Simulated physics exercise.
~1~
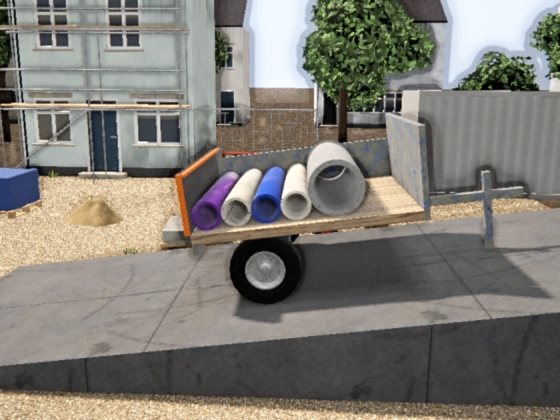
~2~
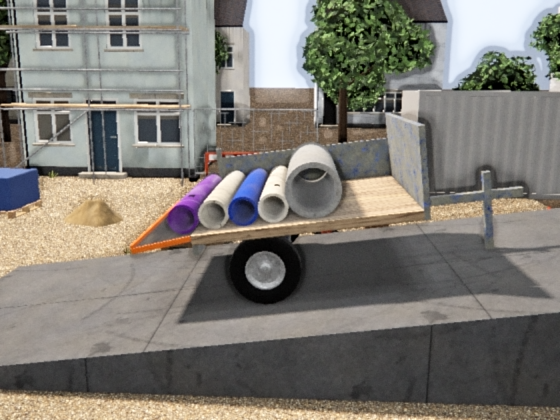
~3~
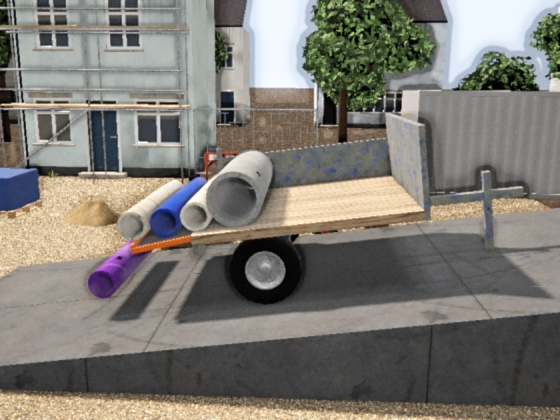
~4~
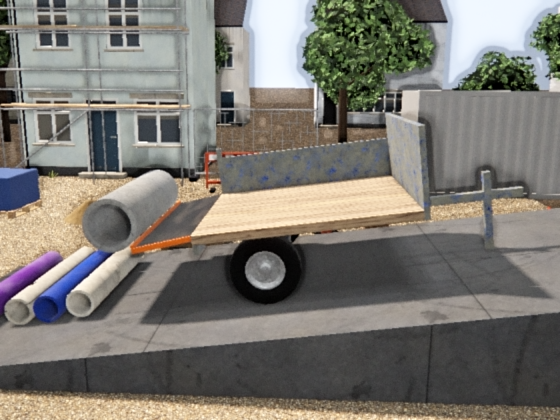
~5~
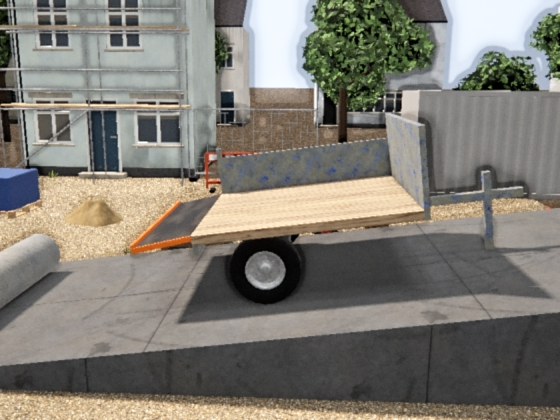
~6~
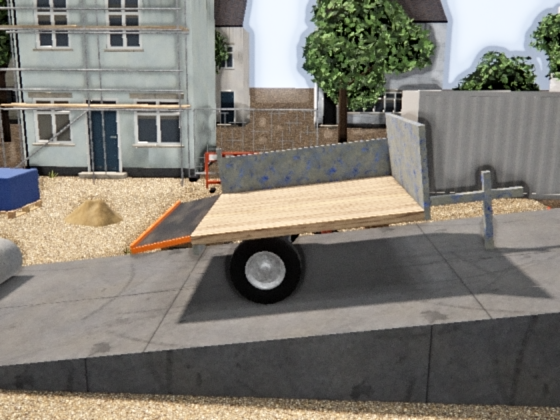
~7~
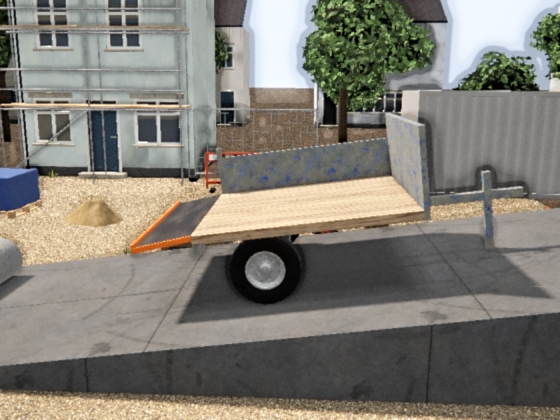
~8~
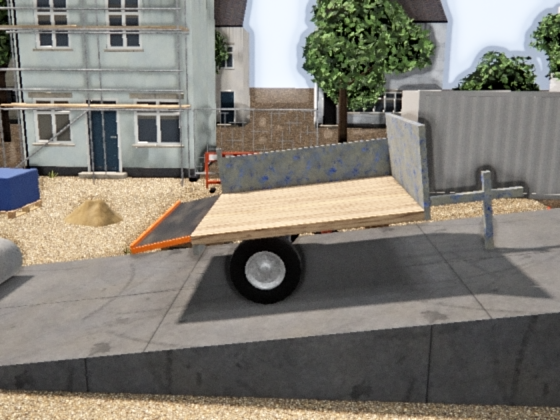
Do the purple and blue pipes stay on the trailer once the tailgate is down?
No, both the purple pipe and the blue pipe roll down over the lowered tailgate and drop off the back of the trailer.
